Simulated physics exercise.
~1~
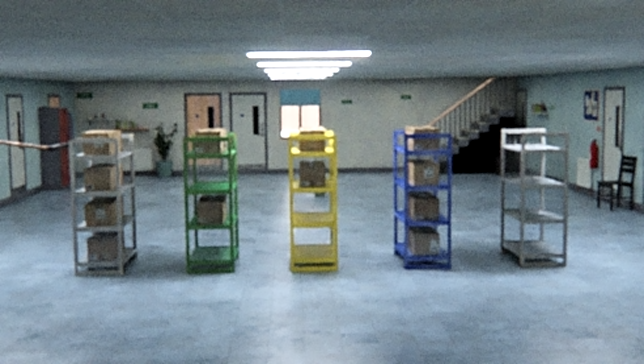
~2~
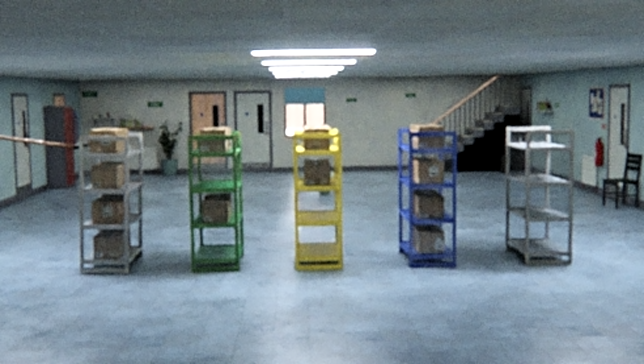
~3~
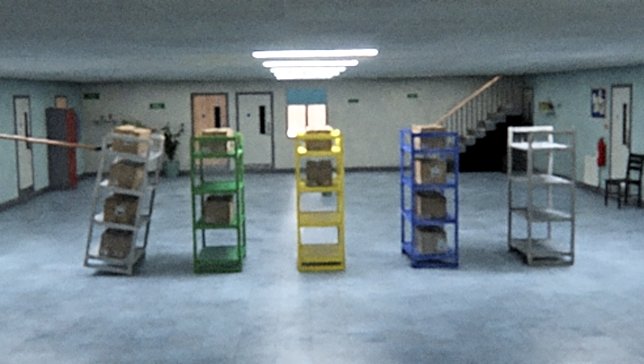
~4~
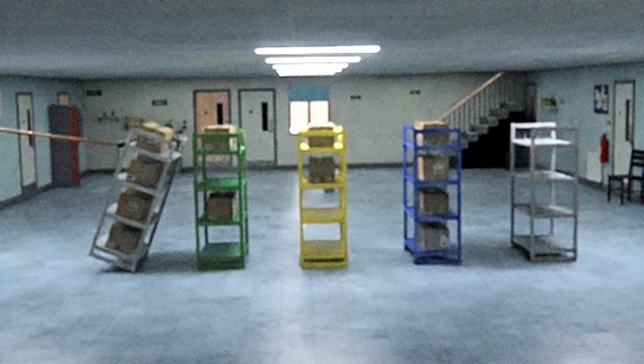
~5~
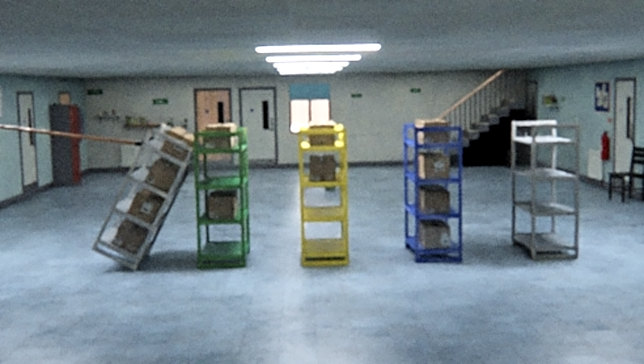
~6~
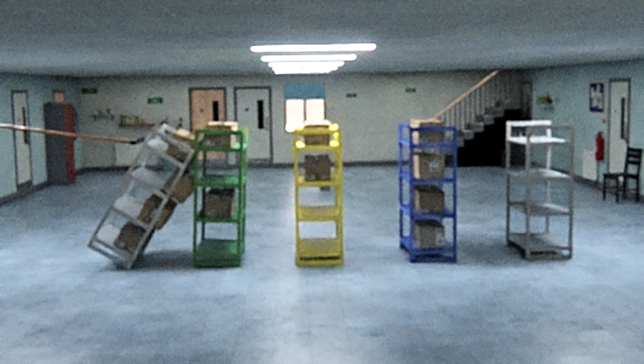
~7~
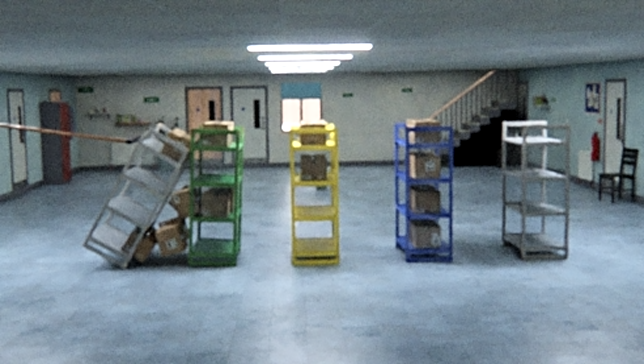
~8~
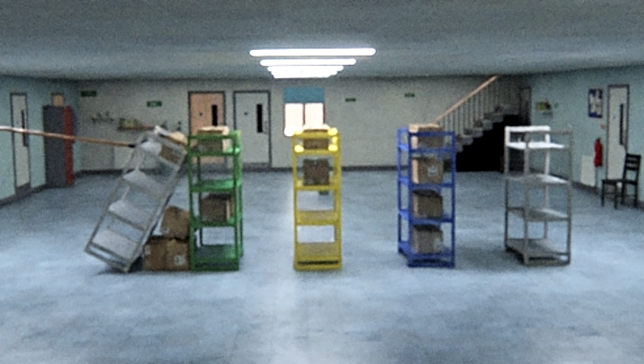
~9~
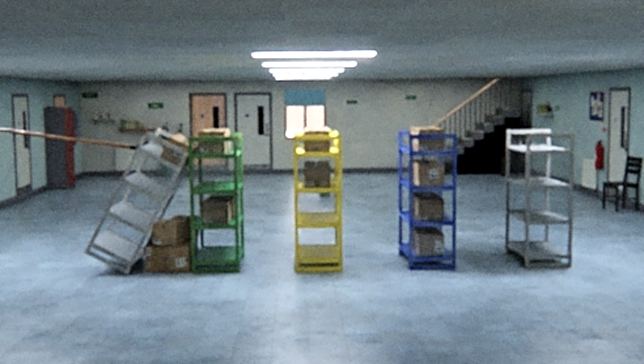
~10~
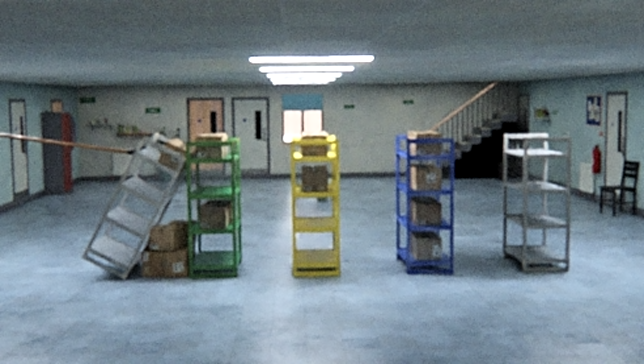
In a wide room with a staircase at the back, a pole from the left tips the leftmost of five racks rightward against the green one. Its boxes slide off and pile between them, and it stays leaning while the other four remain standing.
